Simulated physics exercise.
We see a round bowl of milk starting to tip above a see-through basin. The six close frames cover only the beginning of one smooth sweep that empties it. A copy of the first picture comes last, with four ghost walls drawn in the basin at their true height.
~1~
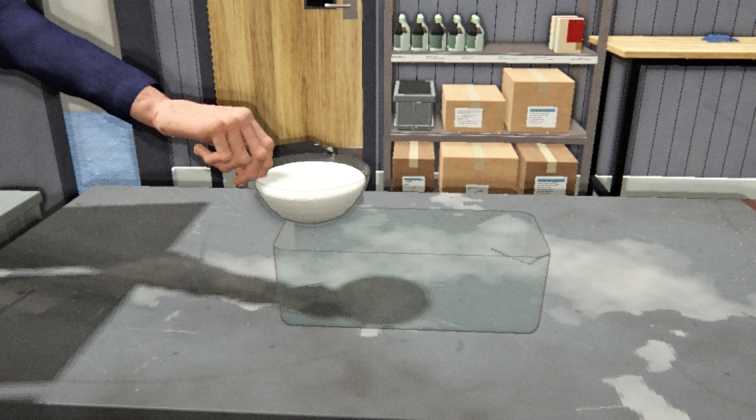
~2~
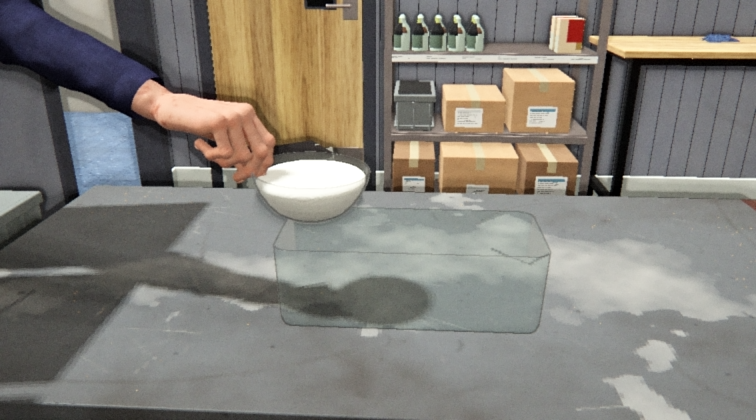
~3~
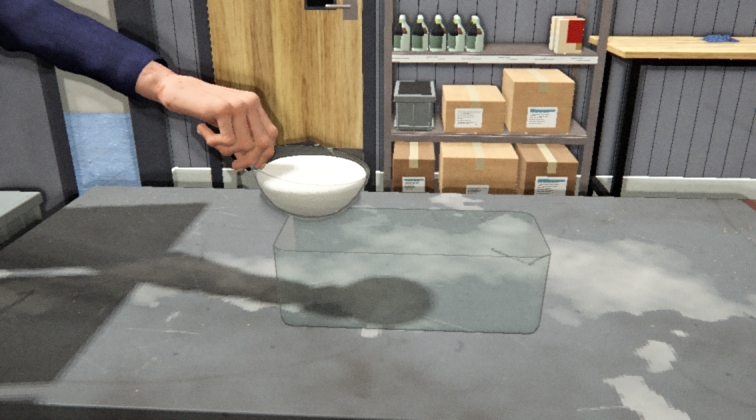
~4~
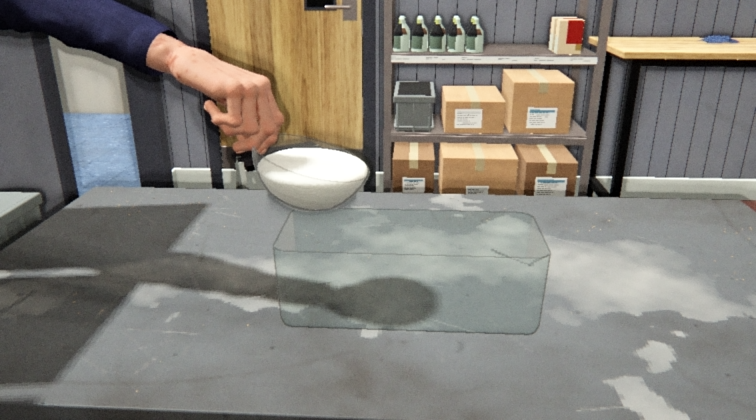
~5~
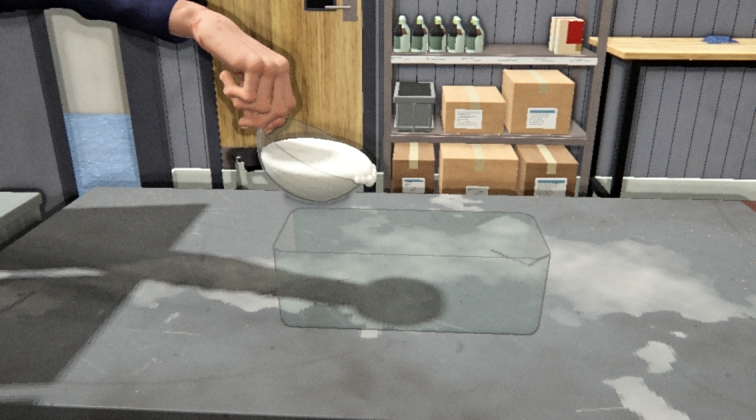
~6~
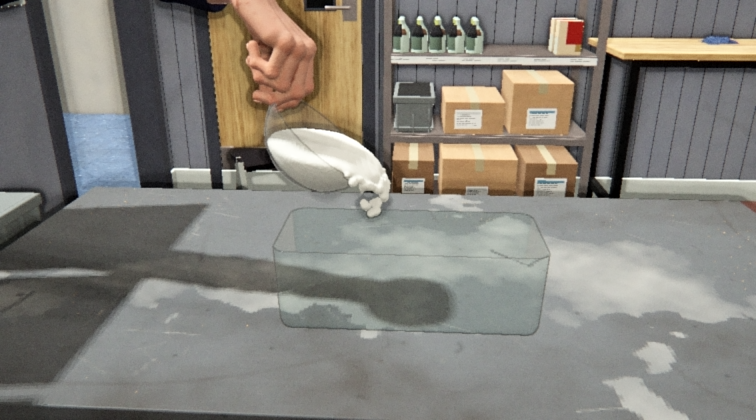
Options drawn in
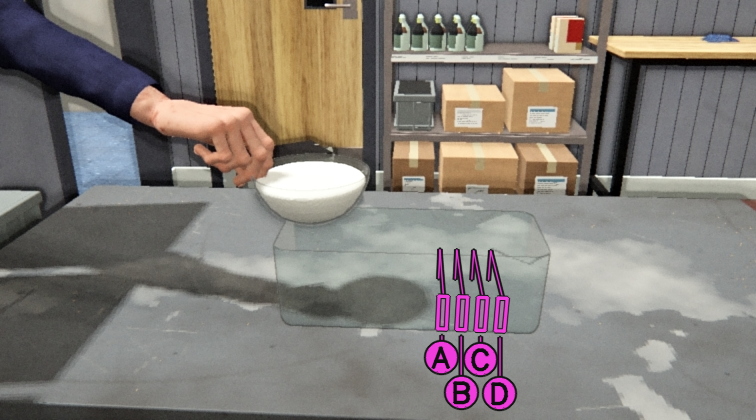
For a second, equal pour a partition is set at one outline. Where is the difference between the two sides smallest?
The answer is position A.
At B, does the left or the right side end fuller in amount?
The left one.
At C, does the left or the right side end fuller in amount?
The left side.
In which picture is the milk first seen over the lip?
In picture 4.
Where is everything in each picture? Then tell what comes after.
The first frame shows upright, lip at (367, 171); basin from (281, 321) to (539, 330); nothing has left yet.
The second frame shows upright, lip at (368, 171); nothing has left yet.
The third frame shows tipped about 7°, lip at (368, 172); nothing has left yet.
The fourth frame shows tipped about 16°, lip at (367, 172); milk is over the lip, down to (367, 172).
The fifth frame shows tipped about 28°, lip at (367, 173); milk is over the lip, down to (370, 180).
The sixth frame shows tipped about 42°, lip at (367, 173); milk is over the lip, down to (376, 210).
On the marked copy, A at (441, 335); B at (461, 336); C at (480, 337); D at (499, 337).
If A is chosen, about 44 % ends left of the wall and 54 % right of it; 3 % is lost outside.
If B is chosen, about 76 % ends left of the wall and 12 % right of it; 12 % is lost outside.
If C is chosen, about 90 % ends left of the wall and 7 % right of it; 3 % is lost outside.
If D is chosen, about 87 % ends left of the wall and 8 % right of it; 5 % is lost outside.
